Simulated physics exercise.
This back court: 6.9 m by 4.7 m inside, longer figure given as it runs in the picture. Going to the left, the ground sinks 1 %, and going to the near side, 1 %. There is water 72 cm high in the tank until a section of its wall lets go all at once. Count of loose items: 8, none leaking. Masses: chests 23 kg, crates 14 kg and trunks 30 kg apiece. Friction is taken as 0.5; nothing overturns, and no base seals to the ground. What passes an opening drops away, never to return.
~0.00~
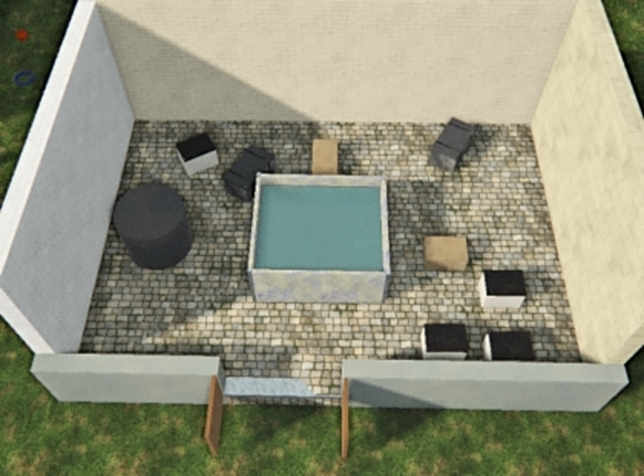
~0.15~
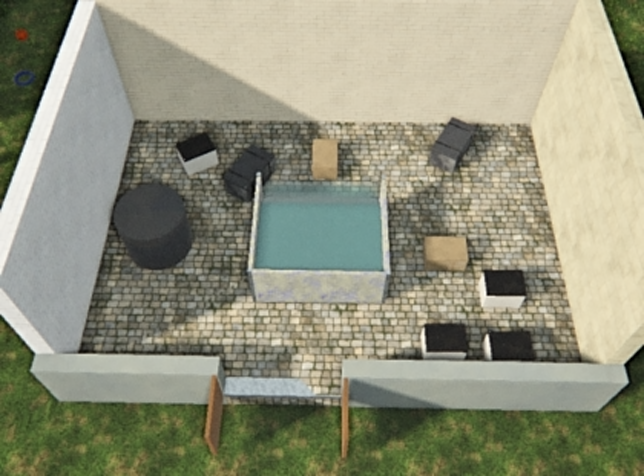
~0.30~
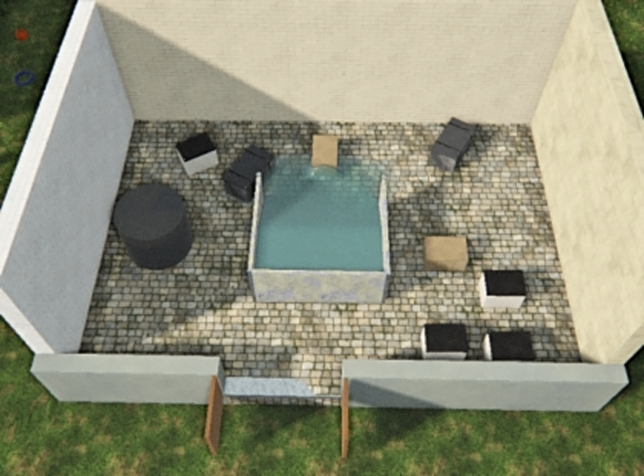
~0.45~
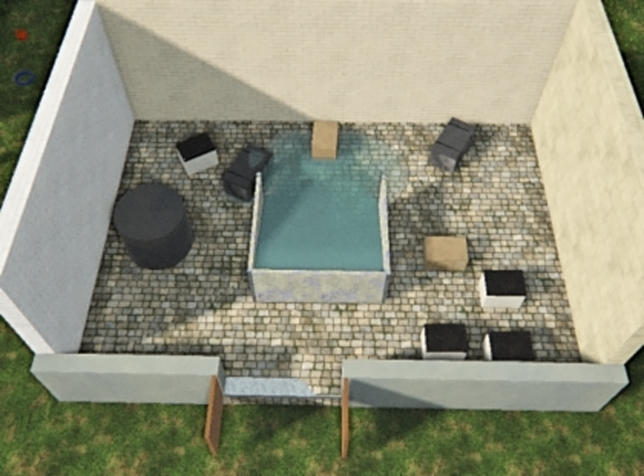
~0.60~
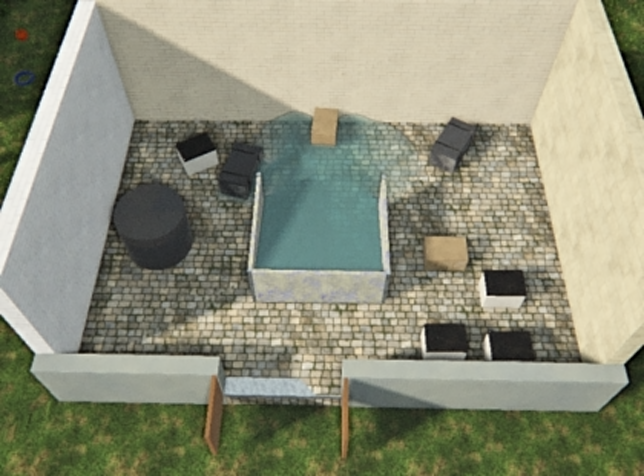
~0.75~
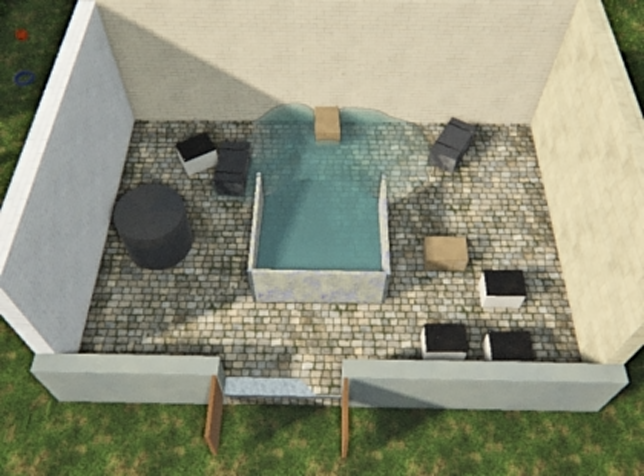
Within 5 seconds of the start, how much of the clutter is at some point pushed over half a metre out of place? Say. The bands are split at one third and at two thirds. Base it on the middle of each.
It falls between one and two thirds.
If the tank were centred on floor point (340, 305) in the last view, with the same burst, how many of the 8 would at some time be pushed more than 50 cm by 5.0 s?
Result: 5.
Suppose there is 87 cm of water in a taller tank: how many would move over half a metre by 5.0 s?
Then the count would be 6.
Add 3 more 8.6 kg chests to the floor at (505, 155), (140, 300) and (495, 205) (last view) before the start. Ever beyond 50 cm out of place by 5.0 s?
Going through them, I'd say exceeds it, exceeds it and finally exceeds it.
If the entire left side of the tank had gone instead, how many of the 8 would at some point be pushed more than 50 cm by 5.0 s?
You'd get 3 in that case.
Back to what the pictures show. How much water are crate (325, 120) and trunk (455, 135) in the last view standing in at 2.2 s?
First roughly 29 cm, second roughly 4 cm.
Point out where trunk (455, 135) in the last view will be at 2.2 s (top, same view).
Around (491, 169).
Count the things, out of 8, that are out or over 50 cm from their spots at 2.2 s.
Answer: 3.
After 1.1 s 1 of 8 are over 50 cm from their spots; 1 afloat.
After 2.2 s 3 of 8 are over 50 cm from their spots; 1 afloat.
After 3.5 s 4 of 8 are over 50 cm from their spots; 3 afloat.
After 5.0 s 4 of 8 are over 50 cm from their spots, and 4 have been at some point; 2 afloat.
